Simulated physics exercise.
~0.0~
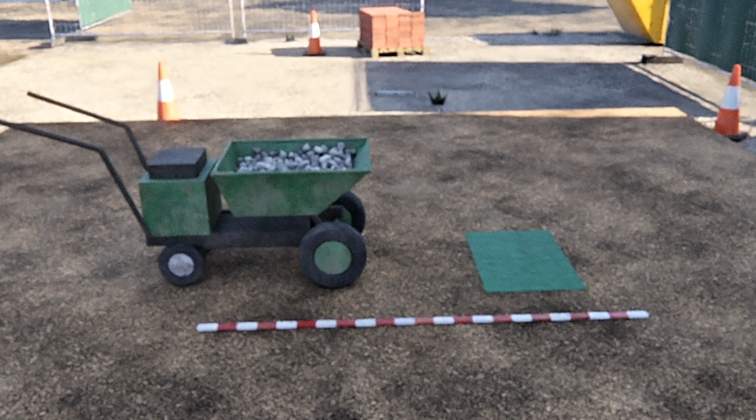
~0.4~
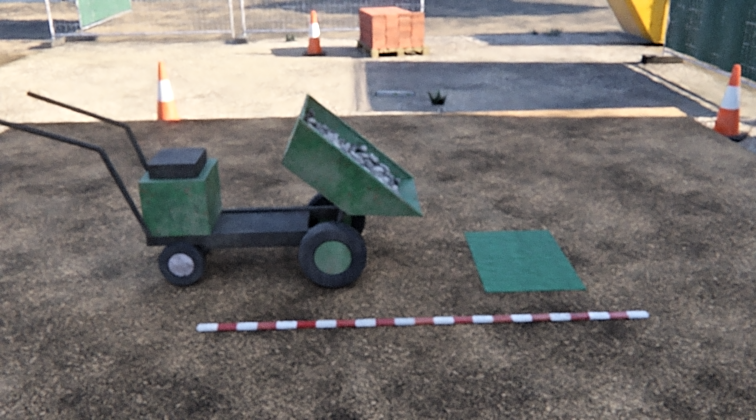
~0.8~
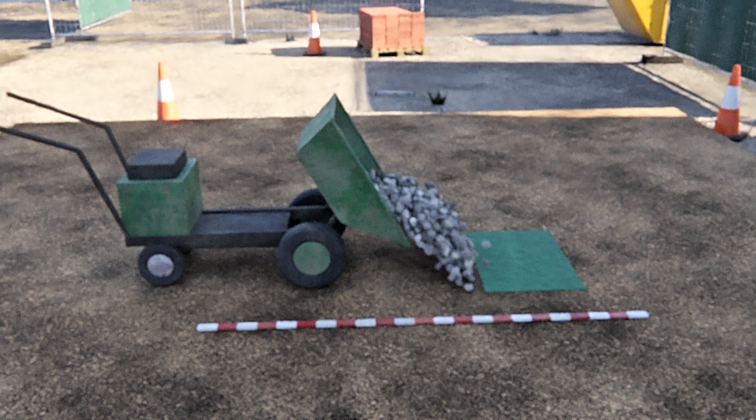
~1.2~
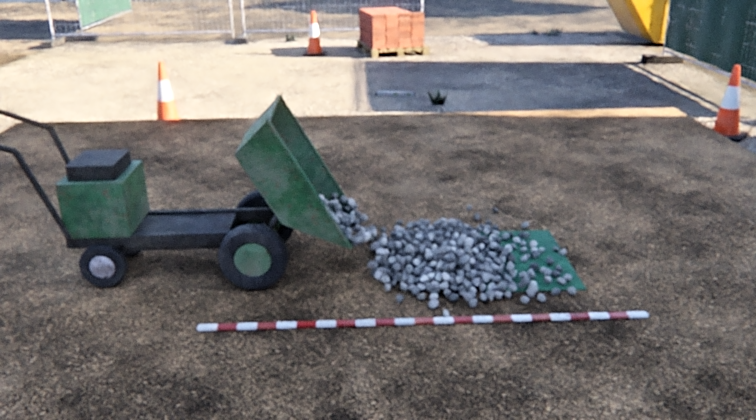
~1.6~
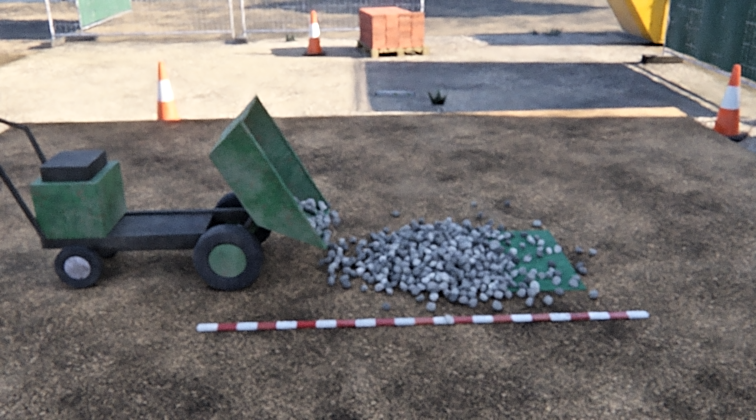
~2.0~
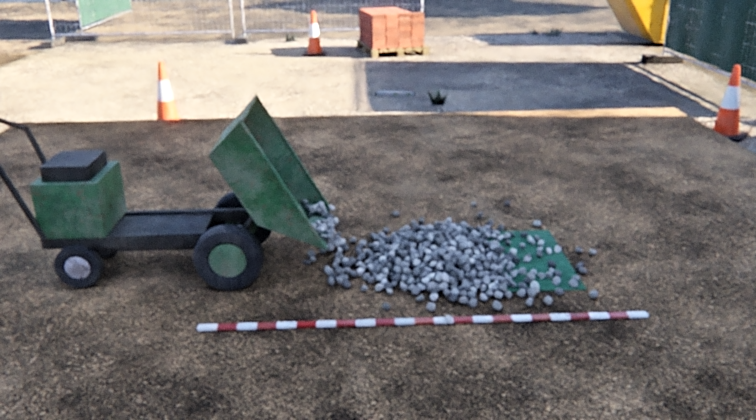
At first, a small green powered barrow loaded with grey stones stands on rough ground, with a green sheet lying to its right behind a red and white striped staff. The tray tips forward to the right, its stones still held inside. It tilts more steeply as the barrow starts rolling back to the left, and the stones pour out towards the sheet. The barrow keeps backing away, spreading them into a wide, low heap. It finally stops with its tray still raised, a few stones at its lip, most lying short of the sheet and some on it.
